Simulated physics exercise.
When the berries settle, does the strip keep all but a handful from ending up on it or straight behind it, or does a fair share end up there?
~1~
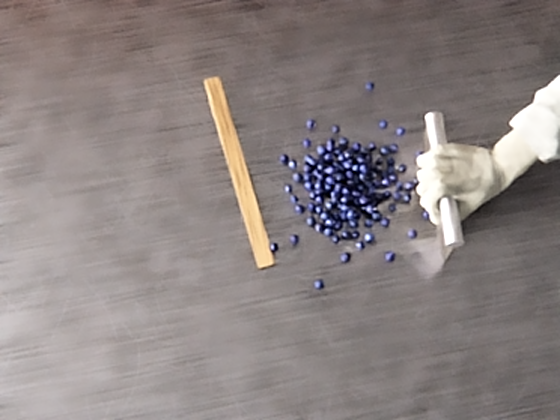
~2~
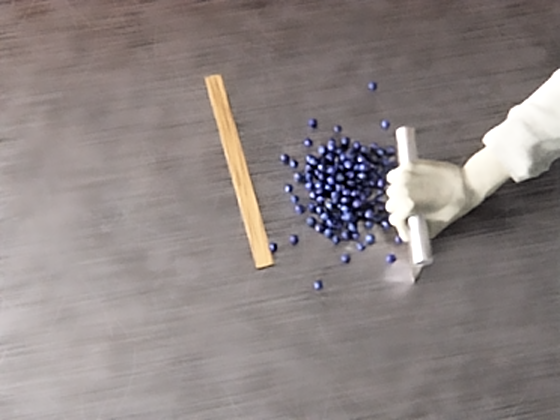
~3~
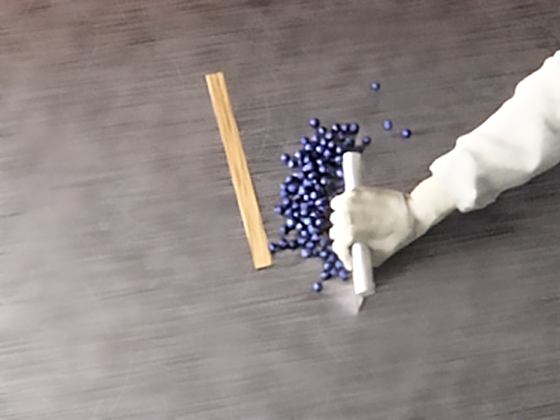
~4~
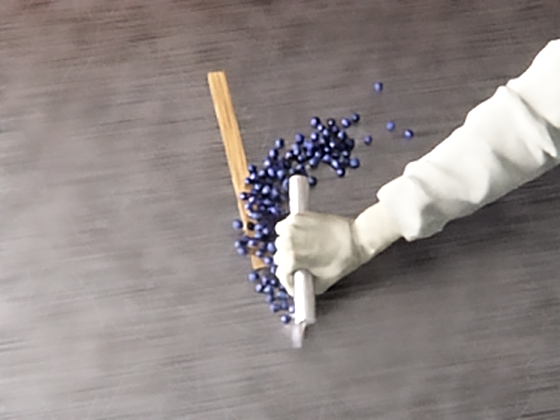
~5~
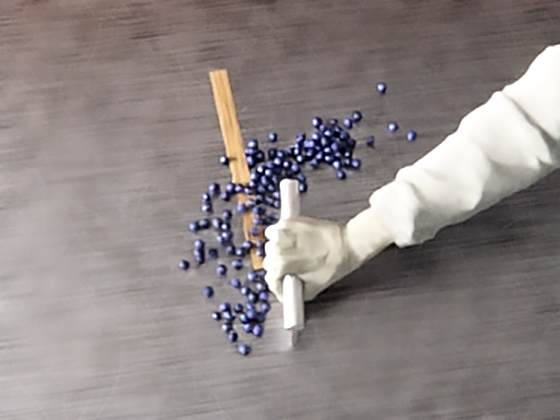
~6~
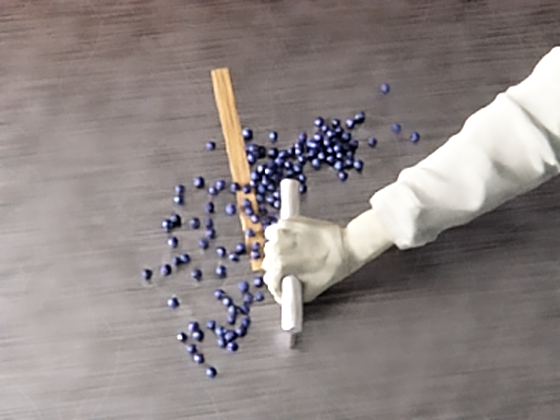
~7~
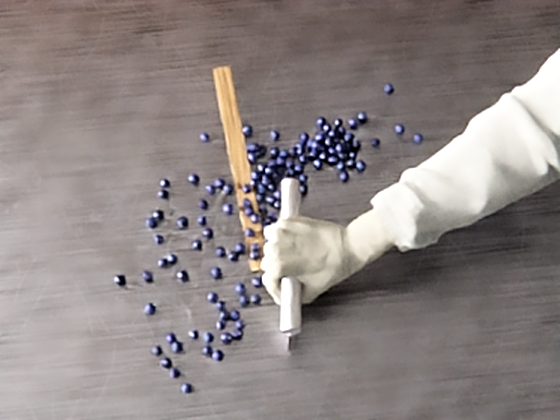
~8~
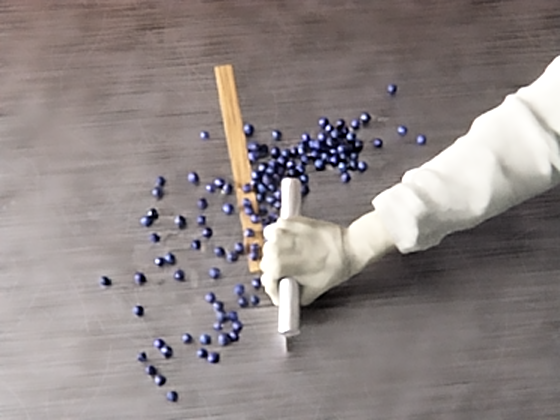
A fair share ends up on the strip or straight behind it, though it is well under half of the berries. The rest lie elsewhere, many of them still in front of the strip or past its lower end.
